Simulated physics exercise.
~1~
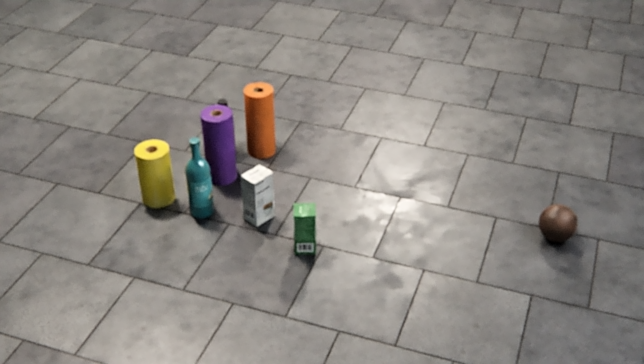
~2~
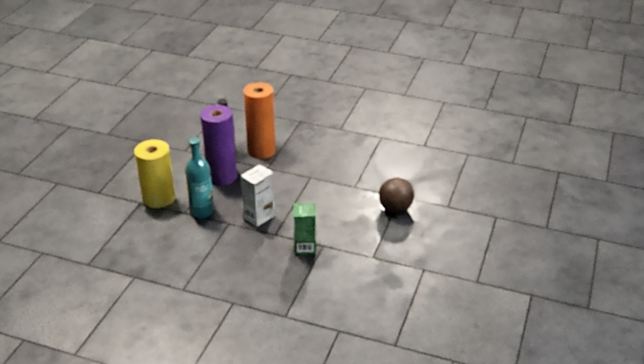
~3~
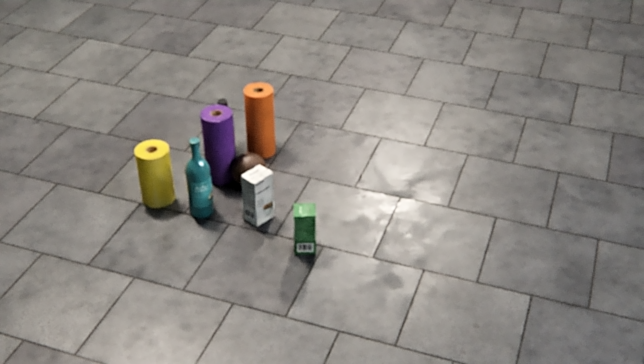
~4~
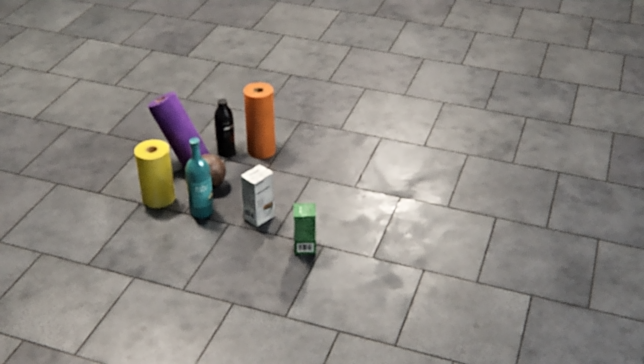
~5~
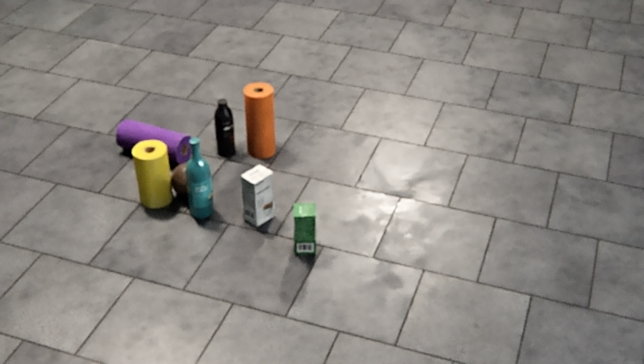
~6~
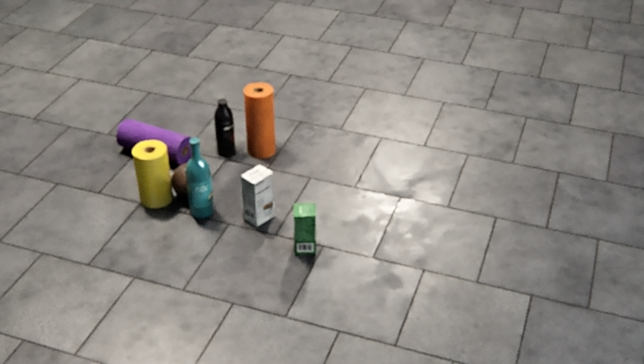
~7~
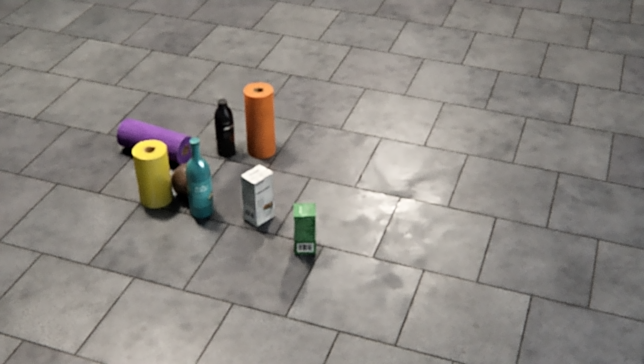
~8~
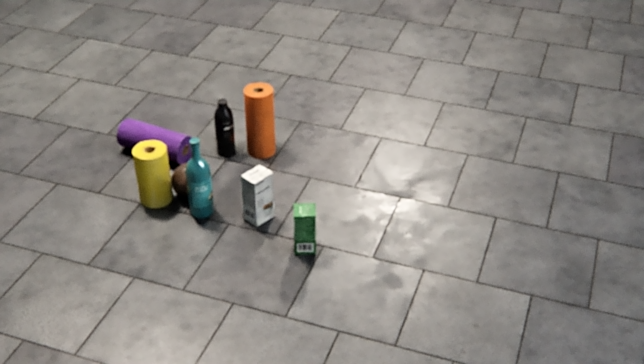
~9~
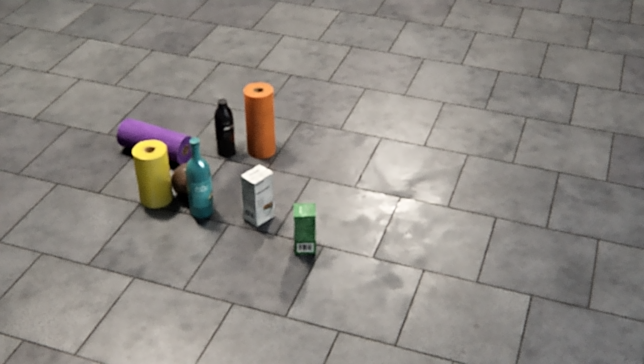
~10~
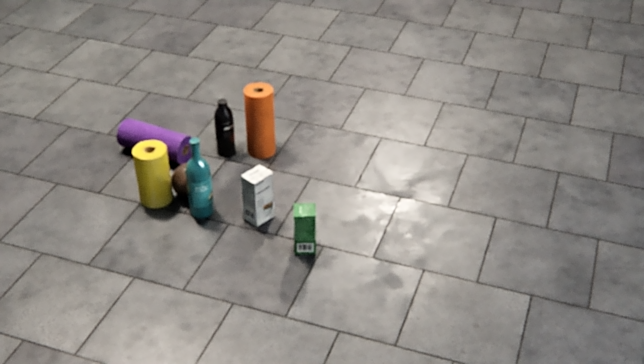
A brown ball rolls in from the right across a grey tiled floor, seen from above at an angle, toward a loose group of upright objects on the left. Yellow, purple and orange rolls stand there with a turquoise bottle, a white carton, a green carton in front and a dark bottle mostly hidden behind the purple roll. The ball passes behind the white carton and reaches the purple roll, which tips to the left and falls on its side, revealing the black bottle. The ball stops between the yellow roll and turquoise bottle, and everything else stays standing.
